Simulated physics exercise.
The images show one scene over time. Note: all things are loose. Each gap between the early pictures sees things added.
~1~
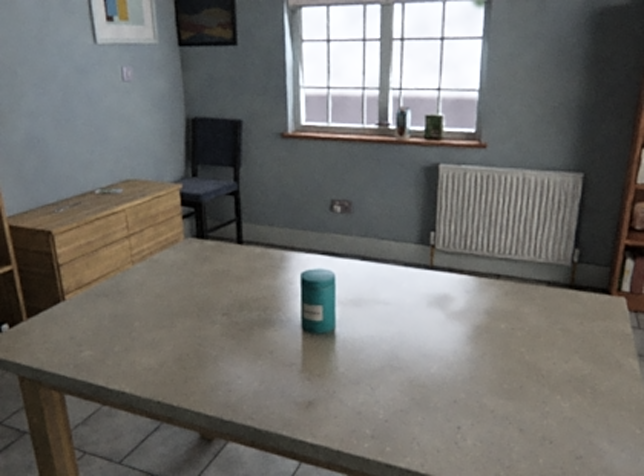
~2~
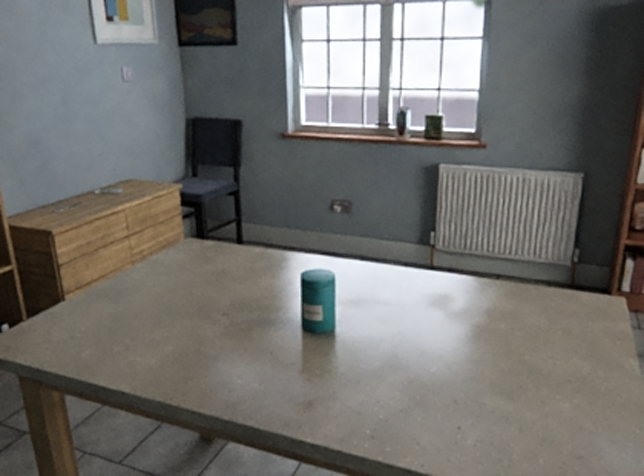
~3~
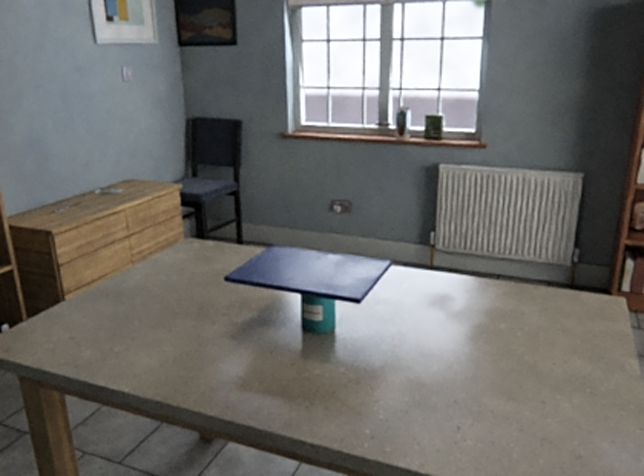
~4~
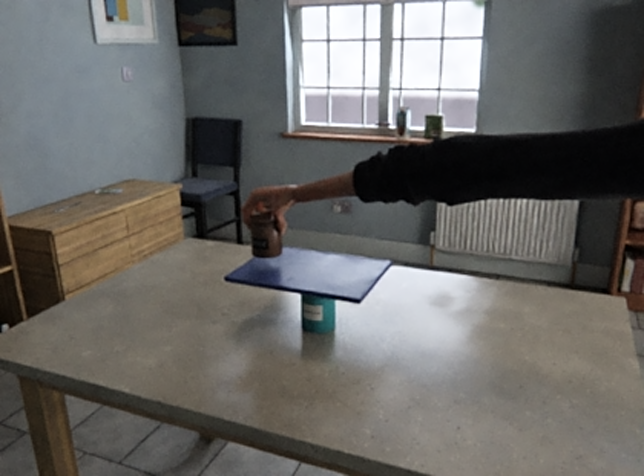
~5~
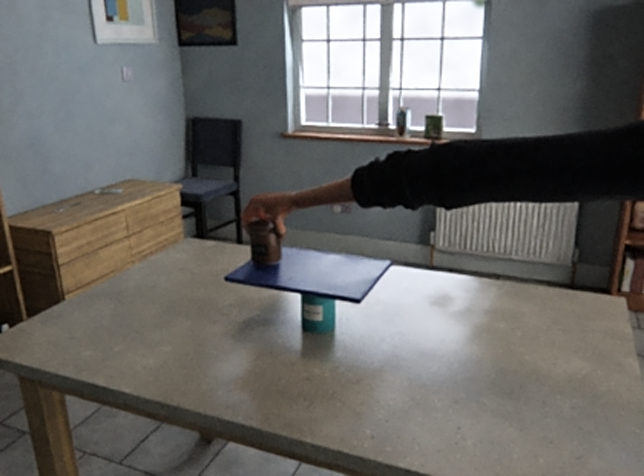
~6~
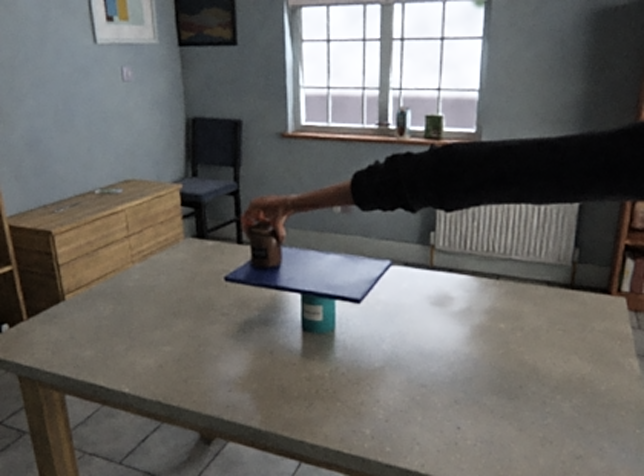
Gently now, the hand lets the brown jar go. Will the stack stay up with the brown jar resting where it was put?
No, sure enough, it doesn't last, sadly.
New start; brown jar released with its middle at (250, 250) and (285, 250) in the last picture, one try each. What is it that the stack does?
Trial 1 - collapsed; trial 2 - collapsed.
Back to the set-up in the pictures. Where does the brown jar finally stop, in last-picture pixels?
The object ends up somewhere around (243, 300).
Then, 0.30 s on from there, brown jar now fallen; blue lid turned 36° from how it was put.
Then, 0.50 s on from there, blue lid turned 74° from how it was put.
In the end, fallen, brown jar; toppled in the stack, blue lid; turquoise jar unmoved. At the end, from the last picture's camera, brown jar near (243, 300). The stack comes apart.
